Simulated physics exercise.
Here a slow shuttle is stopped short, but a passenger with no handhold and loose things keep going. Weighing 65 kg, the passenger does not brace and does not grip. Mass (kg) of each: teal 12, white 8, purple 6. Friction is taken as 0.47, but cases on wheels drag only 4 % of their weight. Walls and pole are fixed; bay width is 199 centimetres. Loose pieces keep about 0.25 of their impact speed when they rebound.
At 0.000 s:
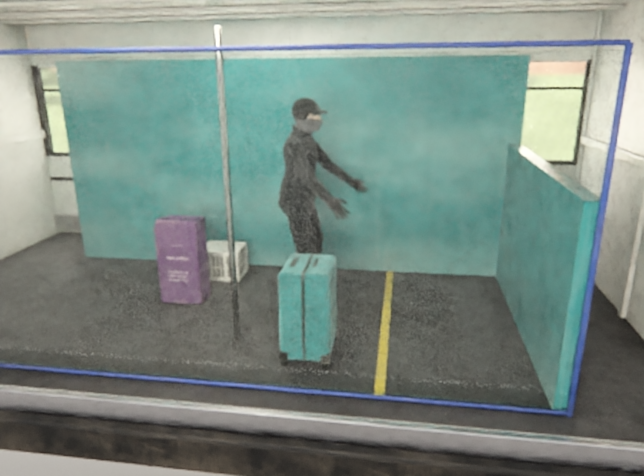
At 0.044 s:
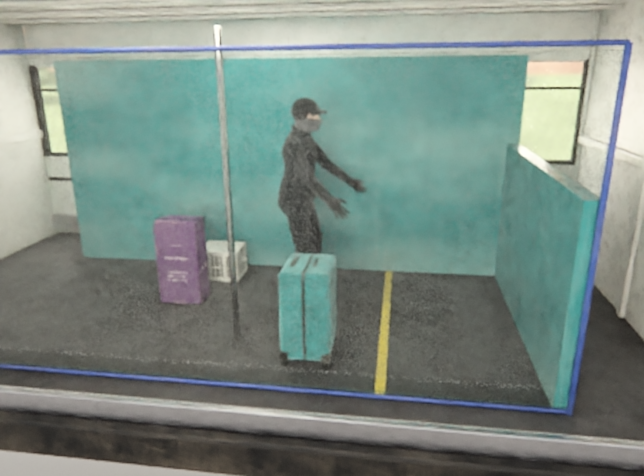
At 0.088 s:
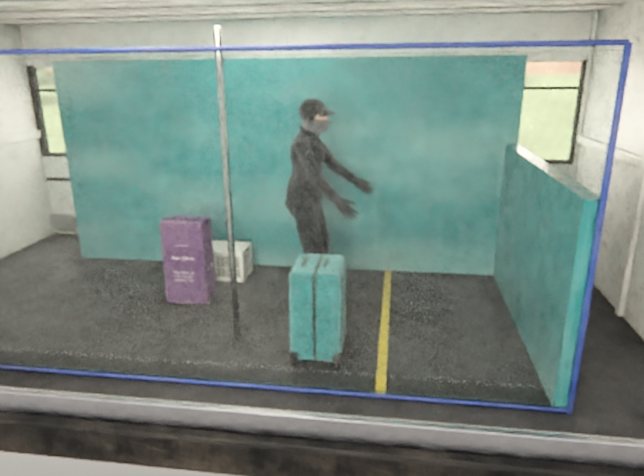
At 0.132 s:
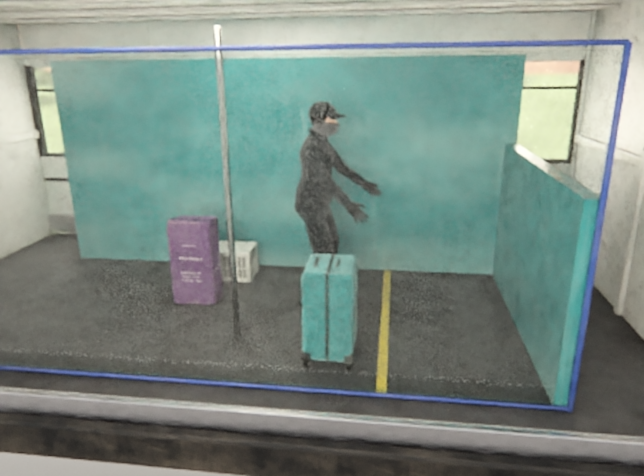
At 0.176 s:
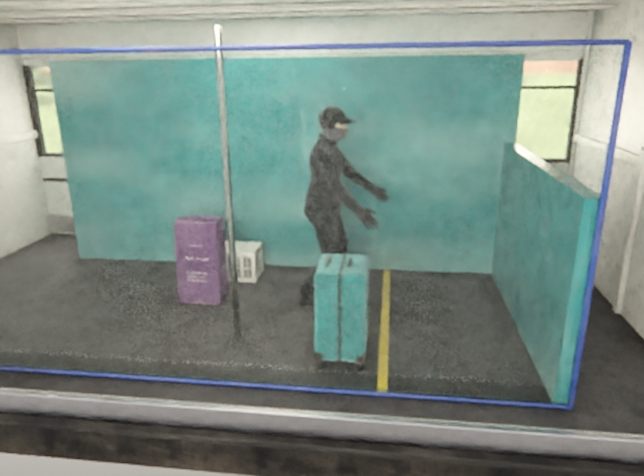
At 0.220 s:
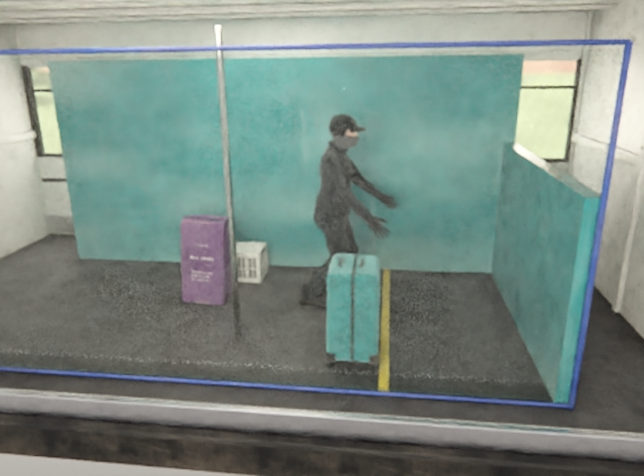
In the video, a dark-clad figure in a cap stands with arms outstretched behind a teal suitcase, then shifts to the right along with the suitcase, which nears a yellow floor line, while a purple box and white crate also slide slightly right.
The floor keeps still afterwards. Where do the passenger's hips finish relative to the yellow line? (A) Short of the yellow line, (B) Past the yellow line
B.
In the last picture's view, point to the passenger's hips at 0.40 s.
Close to pixel (365, 253) in the final frame.
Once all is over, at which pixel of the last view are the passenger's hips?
(418, 270).
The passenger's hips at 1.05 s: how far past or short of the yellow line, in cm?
Roughly 25 cm past.
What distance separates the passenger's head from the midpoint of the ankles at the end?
The gap works out to some 110 cm.
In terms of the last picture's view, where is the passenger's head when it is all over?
It comes to rest near pixel (479, 286).
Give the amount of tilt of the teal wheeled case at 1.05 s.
Roughly 0°.
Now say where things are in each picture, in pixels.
In the first frame, passenger's hips (299, 200), passenger's head (303, 123), yellow line (380, 385).
In the second frame, passenger's hips (298, 200), passenger's head (302, 123).
In the third frame, passenger's hips (305, 201), passenger's head (310, 124).
In the fourth frame, passenger's hips (314, 204), passenger's head (320, 127).
In the fifth frame, passenger's hips (323, 208), passenger's head (330, 132).
In the sixth frame, passenger's hips (333, 215), passenger's head (340, 139), yellow line (384, 382). Everything loose set off at about 1.7 m/s.
After 0.40 s the passenger's hips are 18 cm short of the yellow line, near (365, 253) in the last picture's view.
After 0.65 s the passenger's hips are 8 cm short of the yellow line, near (378, 249) in the last picture's view.
After 1.05 s the passenger's hips are 24 cm past the yellow line, near (415, 266) in the last picture's view; the passenger's head 76 cm past the yellow line.
After 2.5 s, teal wheeled case crosses the yellow line; white crate stops short of the yellow line; passenger's hips cross the yellow line; passenger's head crosses the yellow line.
